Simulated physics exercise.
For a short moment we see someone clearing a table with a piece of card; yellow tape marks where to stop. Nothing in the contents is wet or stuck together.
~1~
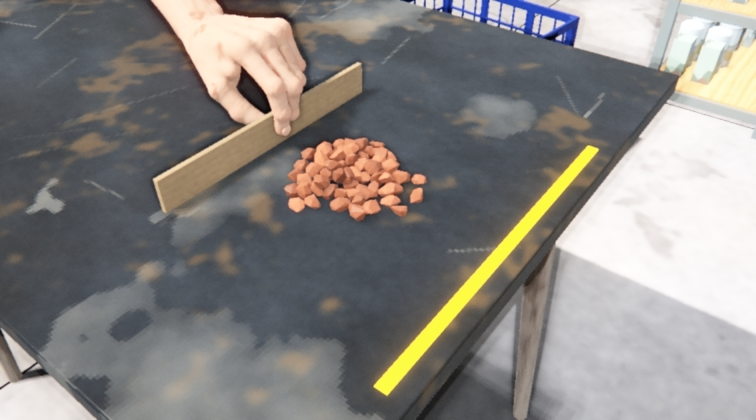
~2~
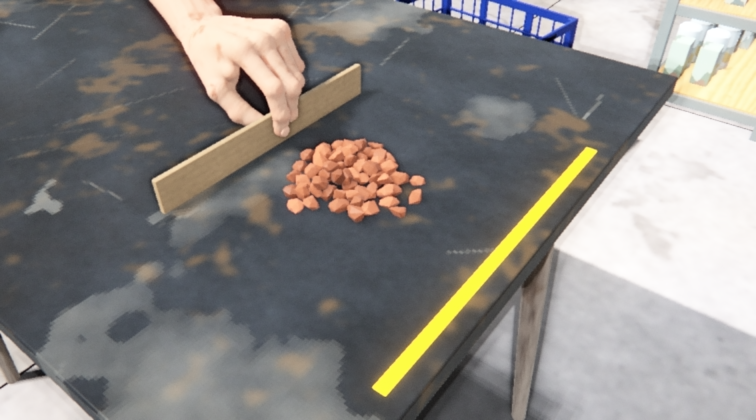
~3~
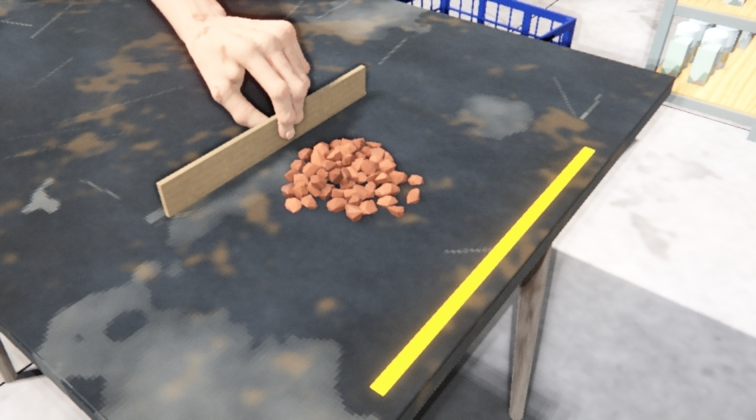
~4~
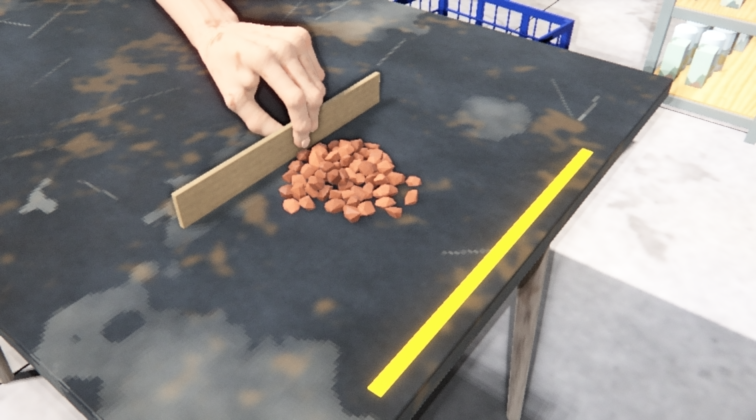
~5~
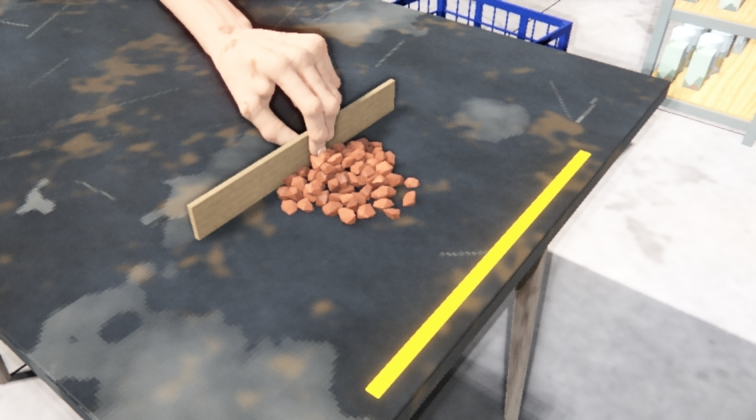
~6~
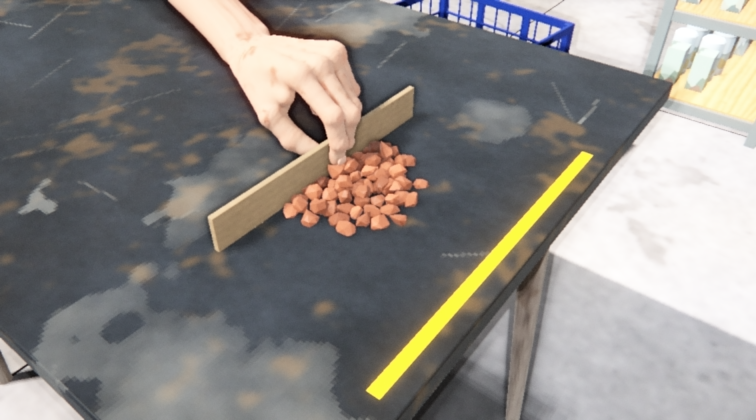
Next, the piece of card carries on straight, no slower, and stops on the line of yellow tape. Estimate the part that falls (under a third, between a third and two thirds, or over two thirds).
The amount that drops exceeds two thirds.
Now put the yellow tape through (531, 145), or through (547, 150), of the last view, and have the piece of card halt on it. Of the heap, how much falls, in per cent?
The shares are 10 and 30 percent, in that order.
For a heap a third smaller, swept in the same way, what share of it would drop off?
That works out to something like 80 percent.
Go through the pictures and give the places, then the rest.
The first picture shows piece of card near (177, 185), at rest; yellow tape near (586, 157), right by the edge; edge at (530, 261); the heap near (350, 172), bits of crushed brick.
The second picture shows piece of card near (176, 186), at rest.
The third picture shows piece of card near (181, 189); the heap near (347, 173).
The fourth picture shows piece of card near (195, 199).
The fifth picture shows piece of card near (211, 210); the heap near (347, 177), near a quarter pushed along.
The sixth picture shows piece of card near (231, 221); yellow tape near (580, 163); edge at (523, 266); the heap near (363, 184), all but a few pushed along.
Shortly afterwards, piece of card still moving, near (413, 181); heap all on the table, its front near (469, 271).
Next, piece of card stopped at the yellow tape; heap near two thirds over the edge.
Some moments later, piece of card stopped at the yellow tape; heap the bulk over the edge.
In the end, piece of card stopped at the yellow tape; heap the bulk over the edge.
